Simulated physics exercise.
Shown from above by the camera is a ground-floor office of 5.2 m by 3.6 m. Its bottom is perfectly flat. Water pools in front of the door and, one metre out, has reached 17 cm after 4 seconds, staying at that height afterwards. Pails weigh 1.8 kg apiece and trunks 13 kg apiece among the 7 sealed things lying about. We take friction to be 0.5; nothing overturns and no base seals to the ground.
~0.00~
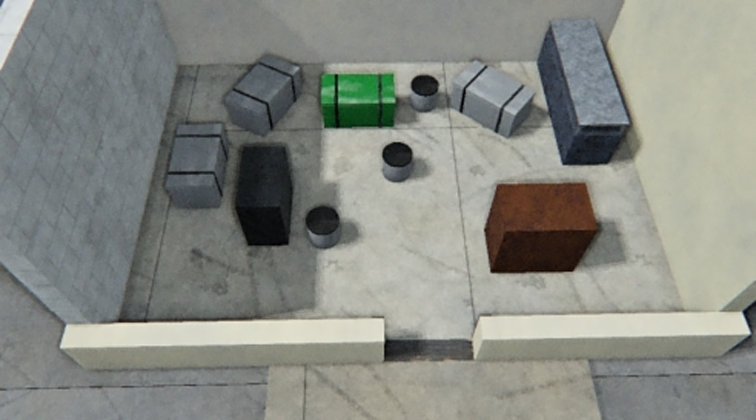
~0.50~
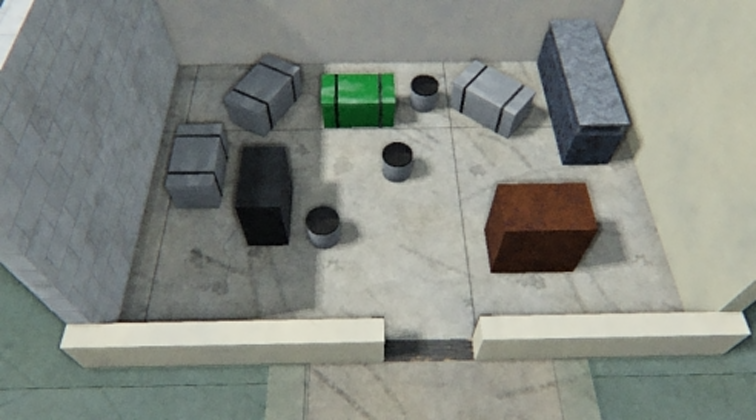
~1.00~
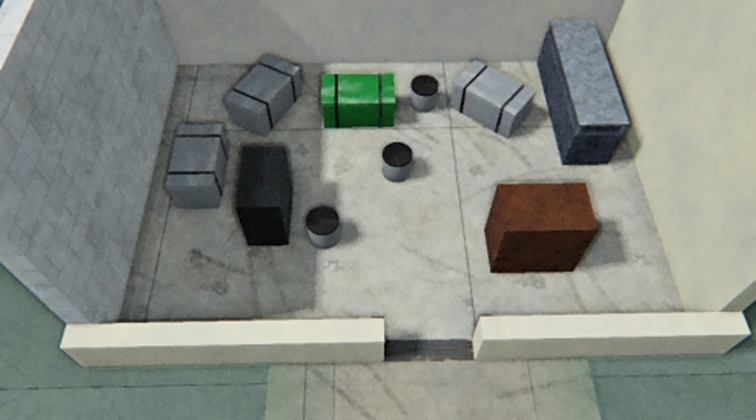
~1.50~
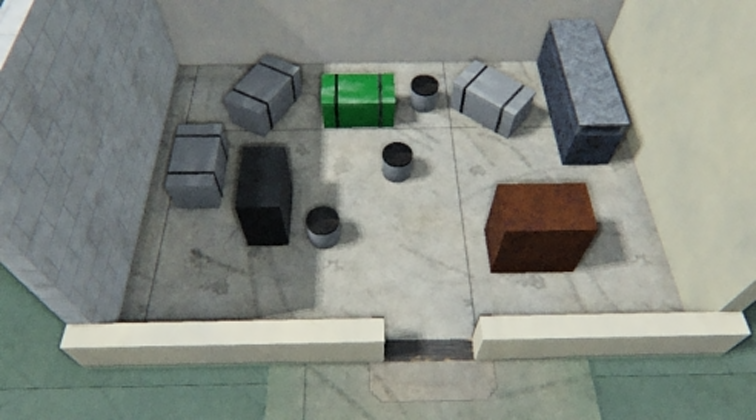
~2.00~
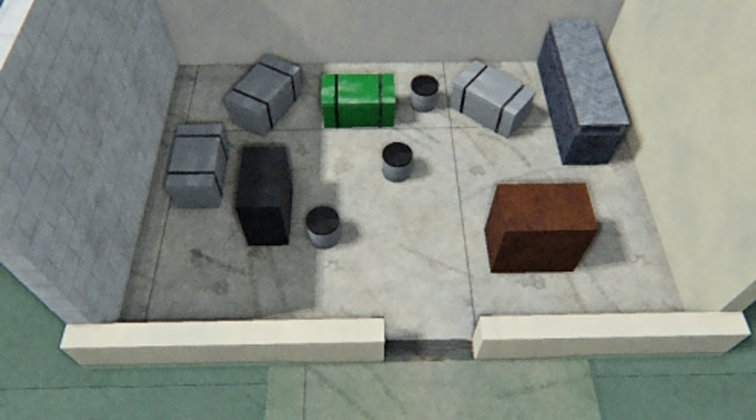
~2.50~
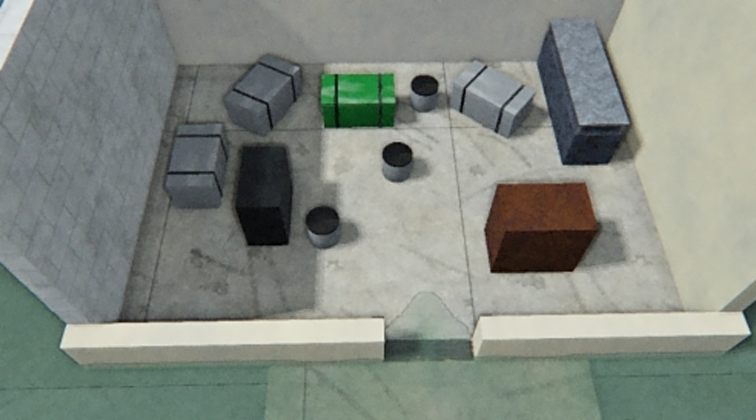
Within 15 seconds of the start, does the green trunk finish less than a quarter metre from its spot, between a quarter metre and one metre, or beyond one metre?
Beyond one metre.
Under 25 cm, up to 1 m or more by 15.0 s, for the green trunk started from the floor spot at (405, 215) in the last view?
Short answer, it is taken a long way.
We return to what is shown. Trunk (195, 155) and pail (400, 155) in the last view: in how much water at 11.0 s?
About 3 and 8 cm.
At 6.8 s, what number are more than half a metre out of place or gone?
Count: 3.
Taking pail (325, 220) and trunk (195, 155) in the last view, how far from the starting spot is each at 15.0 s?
100 cm, 120 cm.
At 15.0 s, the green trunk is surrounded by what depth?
Around 8 cm.
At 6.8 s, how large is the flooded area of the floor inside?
Somewhere about 11.0 m2, give or take.
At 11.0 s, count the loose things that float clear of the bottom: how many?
The count is 6.
After 3.5 s the green trunk is near (358, 88), 0.0 m from its start, aground; 0 afloat.
After 6.8 s the green trunk is near (354, 65), 0.4 m from its start, aground; 3 afloat.
After 11.0 s the green trunk is near (212, 50), 1.8 m from its start, afloat; 6 afloat.
After 15.0 s the green trunk is near (200, 78), 1.7 m from its start, afloat; 7 afloat.
